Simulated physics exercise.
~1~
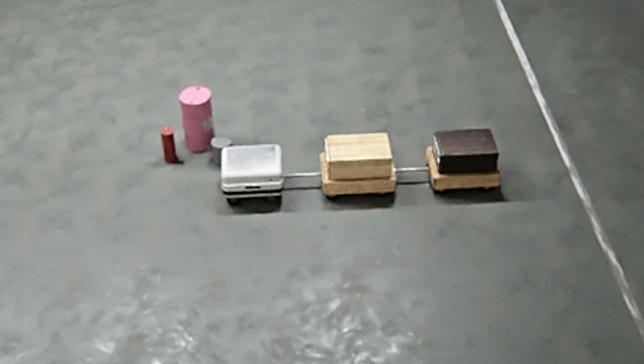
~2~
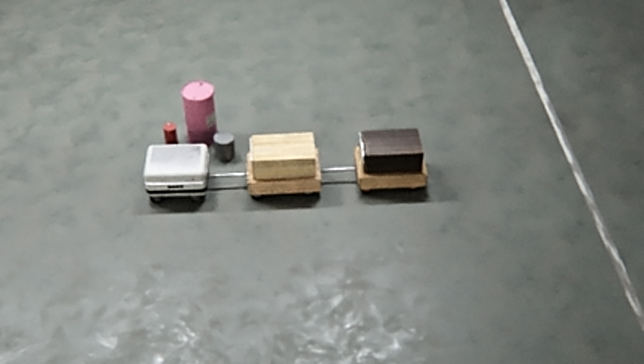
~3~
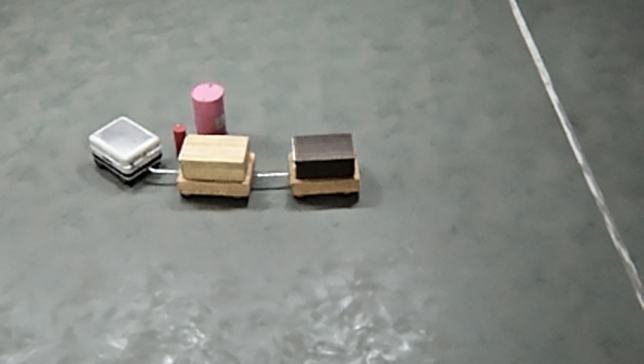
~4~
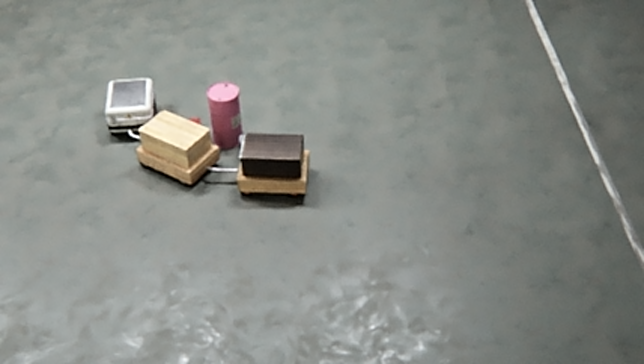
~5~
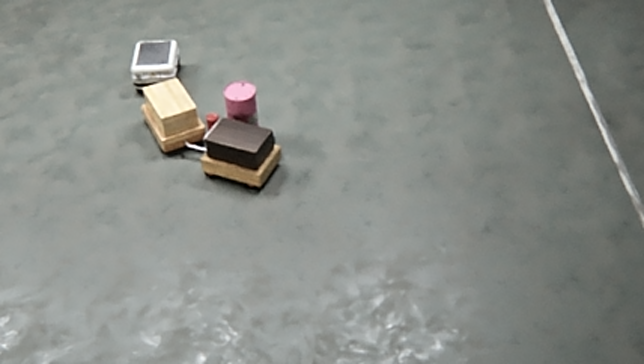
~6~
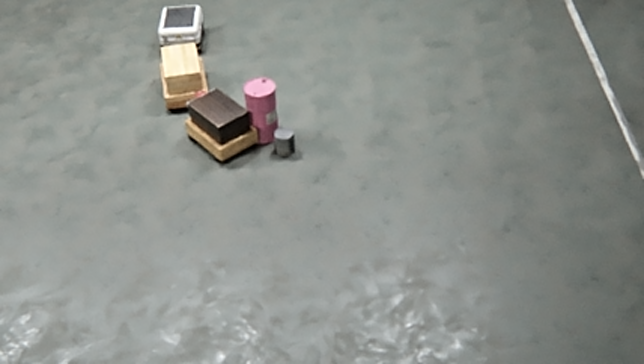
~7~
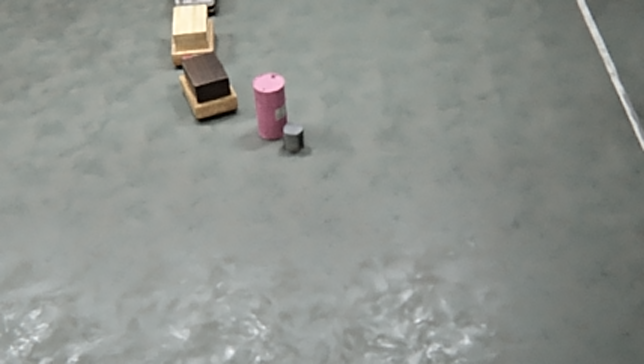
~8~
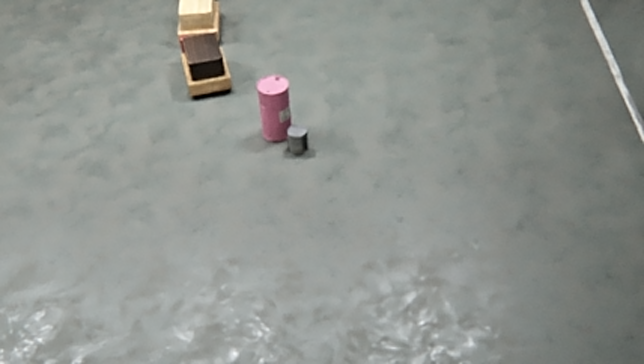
A small silver tug pulls two wooden carts, one with a pale block and one with a dark block, leftward across a grey floor. It passes in front of a pink drum, a grey pail and a small red canister, then turns right and heads up the view. The carts swing after it, cutting inside its path and close around the objects, and the red canister is shifted upward beside them. The train straightens and the tug leaves at the top edge. The carts are still partly in view, while the drum and pail stand upright, the canister gone from beside them.
